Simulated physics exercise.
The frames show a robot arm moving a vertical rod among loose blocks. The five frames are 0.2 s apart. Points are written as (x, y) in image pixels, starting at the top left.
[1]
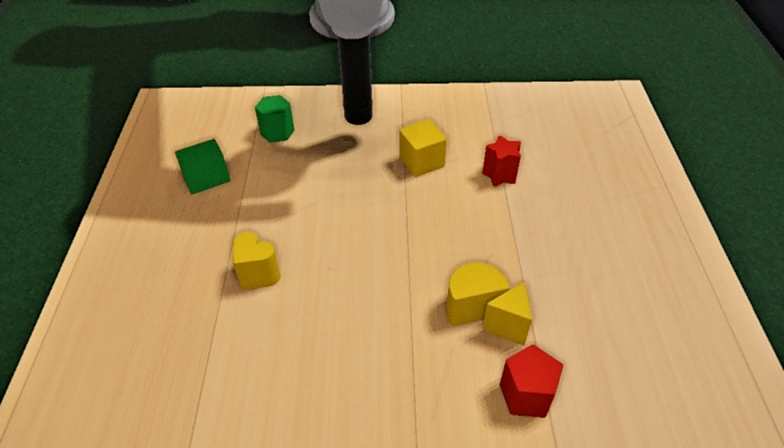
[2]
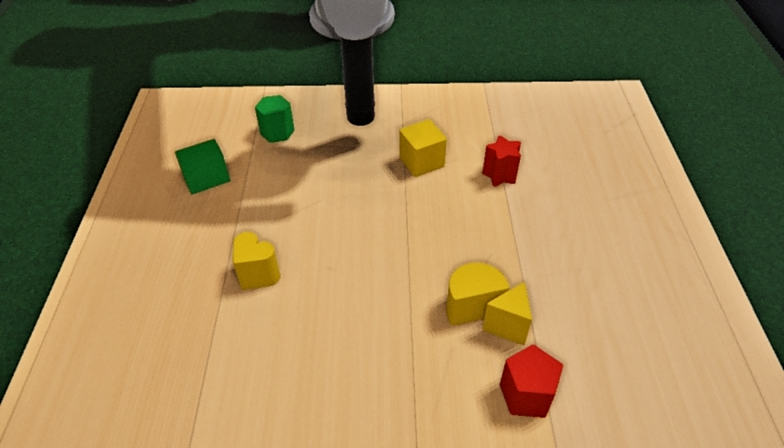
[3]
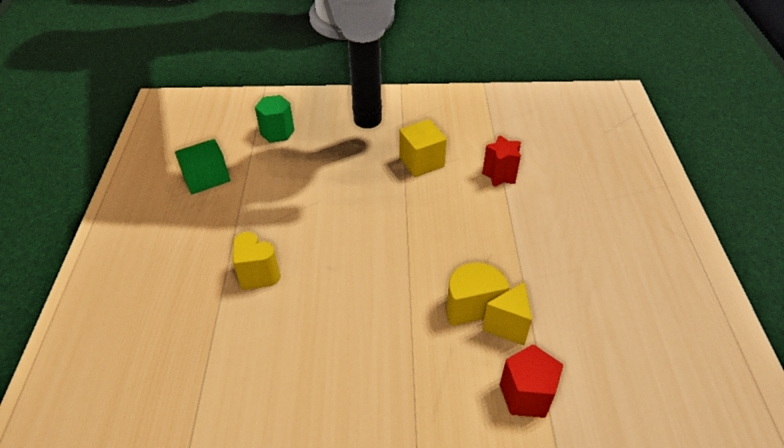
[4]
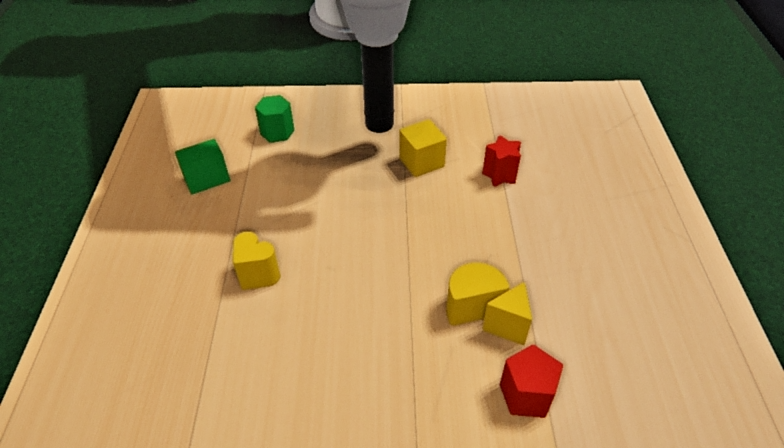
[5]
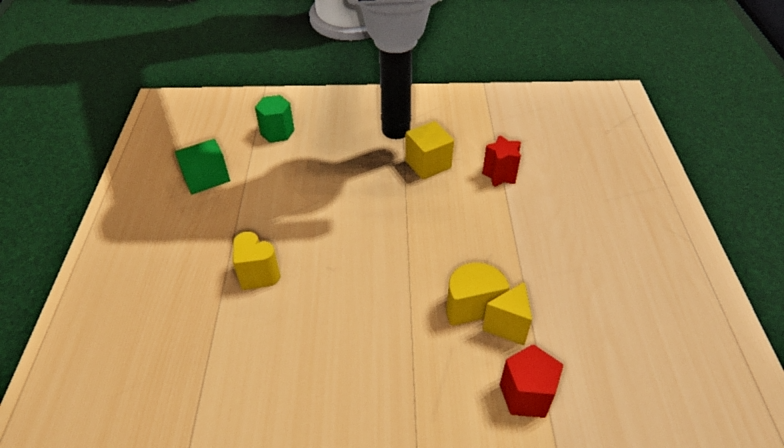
In this clip, a robot arm moves a vertical black rod rightward across the back of a wooden board scattered with green, yellow and red blocks, then nudges the yellow square block slightly to the right while the others stay still.
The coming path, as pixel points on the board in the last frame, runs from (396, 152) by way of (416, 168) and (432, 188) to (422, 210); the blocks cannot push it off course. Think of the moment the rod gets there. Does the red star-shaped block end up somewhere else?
The answer is no.
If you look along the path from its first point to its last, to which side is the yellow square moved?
It will end up to the left.
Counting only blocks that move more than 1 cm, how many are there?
Count: One.
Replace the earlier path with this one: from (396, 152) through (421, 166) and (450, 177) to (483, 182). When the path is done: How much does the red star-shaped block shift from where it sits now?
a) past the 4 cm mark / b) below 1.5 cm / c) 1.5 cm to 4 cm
My pick is a.
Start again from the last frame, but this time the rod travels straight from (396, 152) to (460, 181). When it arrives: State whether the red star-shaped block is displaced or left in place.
By the time the path is finished, it has moved at least a centimetre.
On the path given first. One third of the way, rod at (417, 148); yellow square at (450, 147), turned 40° anticlockwise.
Two thirds of the way, rod at (433, 167); yellow square at (467, 155), turned 80° anticlockwise.
At the end, rod at (423, 189); yellow square at (467, 155), turned 80° anticlockwise; red star-shaped block not moved.
